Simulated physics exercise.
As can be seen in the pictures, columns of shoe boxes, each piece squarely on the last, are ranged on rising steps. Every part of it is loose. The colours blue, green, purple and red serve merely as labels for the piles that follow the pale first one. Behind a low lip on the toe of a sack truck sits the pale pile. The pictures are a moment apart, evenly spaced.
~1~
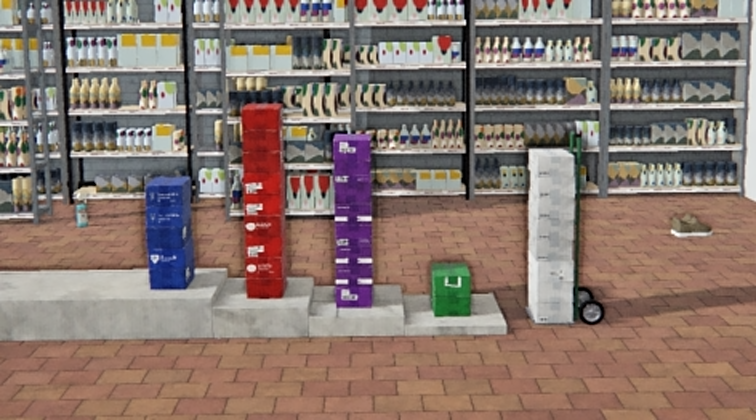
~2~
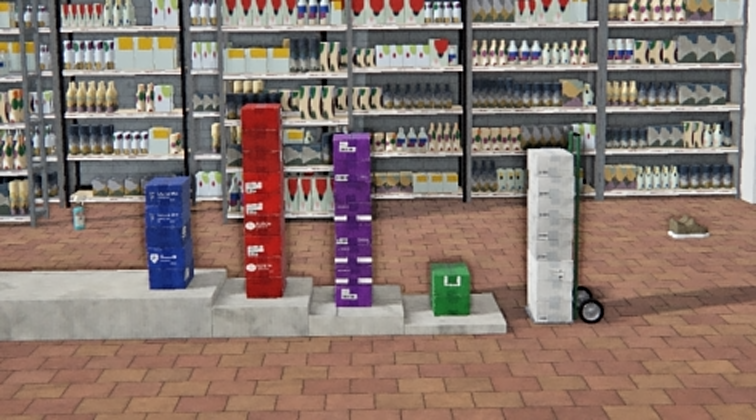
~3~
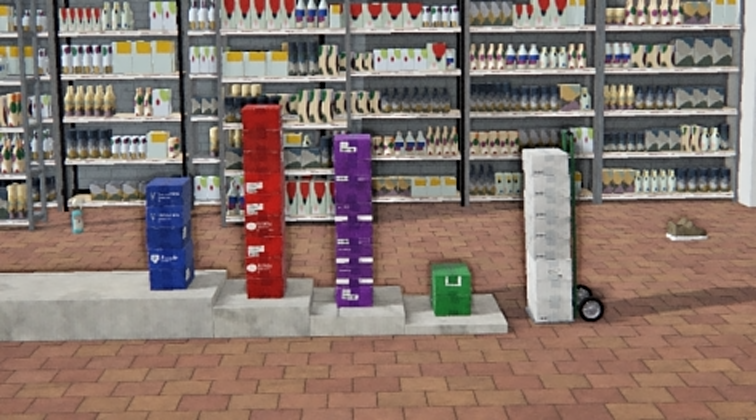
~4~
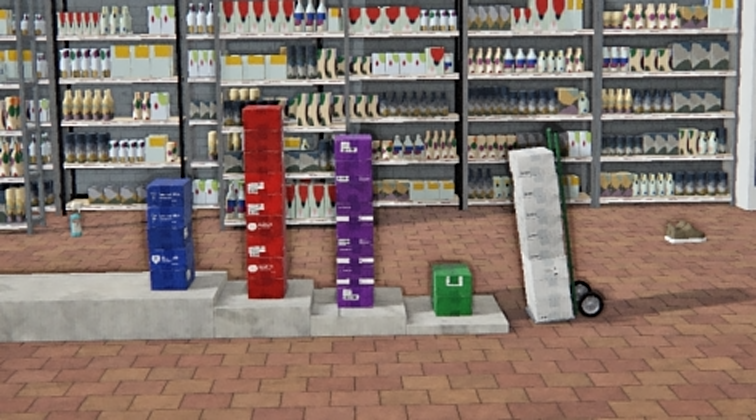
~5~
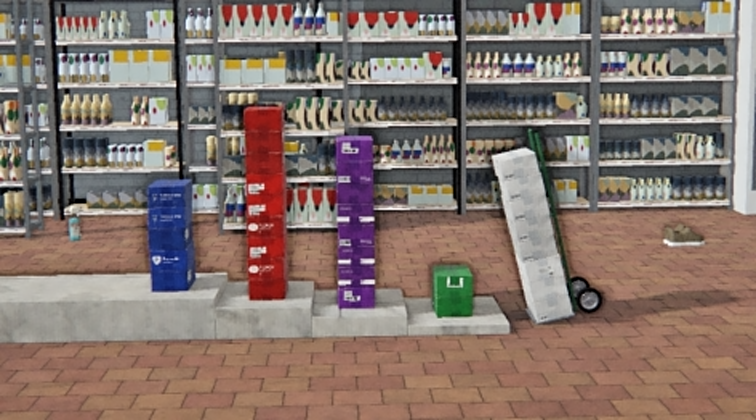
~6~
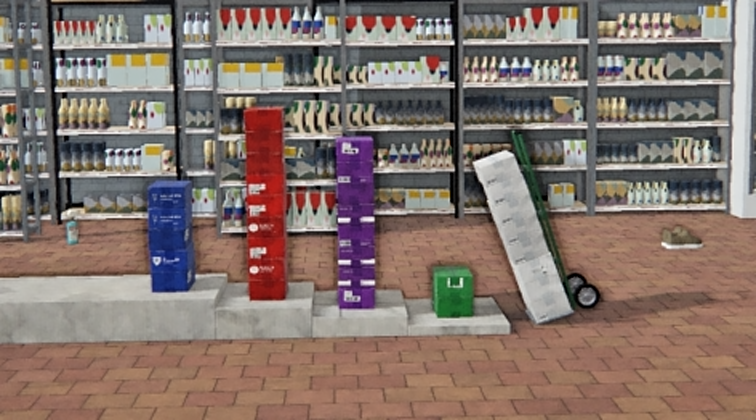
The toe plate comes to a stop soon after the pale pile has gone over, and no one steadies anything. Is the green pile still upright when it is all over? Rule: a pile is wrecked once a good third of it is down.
Yes.
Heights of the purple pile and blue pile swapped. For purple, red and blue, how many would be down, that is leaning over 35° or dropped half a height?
Purple 0, red 0, blue 0.
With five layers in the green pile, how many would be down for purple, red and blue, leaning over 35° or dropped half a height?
The numbers come out as purple 7, red 8 and blue 5.
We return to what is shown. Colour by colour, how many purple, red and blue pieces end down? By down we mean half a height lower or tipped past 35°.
Pieces down at the end - purple: 0, red: 0, blue: 0.
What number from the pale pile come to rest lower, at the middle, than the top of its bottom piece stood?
Count = 0.
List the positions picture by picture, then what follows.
In the first frame (pixels give the middle of a visible side; the camera moves round a little), truck frame (579, 174) level; top green box (453, 286); top purple box (352, 151); none of the others has stirred.
The second frame shows truck frame (578, 173) level; top green box (452, 285).
The third frame shows truck frame (573, 172) rocked barely; top green box (453, 285).
The fourth frame shows truck frame (560, 170) rocked a little, top of the pale pile leaning a little; top green box (454, 286); none of the others has stirred.
The fifth frame shows truck frame (544, 169) rocked a little, top of the pale pile leaning a little; top green box (455, 287); none of the others has stirred.
The sixth frame shows truck frame (531, 169) rocked clearly, top of the pale pile leaning clearly; top green box (455, 287); top red box (263, 120); none of the others has stirred.
Shortly afterwards, 0 of the pale pile down; none of the 2 green boxes down (0 of 24 in all colours); top green box unmoved.
Next, 8 of the pale pile down; none of the 2 green boxes down (0 of 24 in all colours); top green box unmoved.
In the end, 8 of the pale pile down; none of the 2 green boxes down (0 of 24 in all colours); top green box unmoved; top purple box unmoved. From the last view, middles, top green box near (451, 281), top purple box near (353, 149).
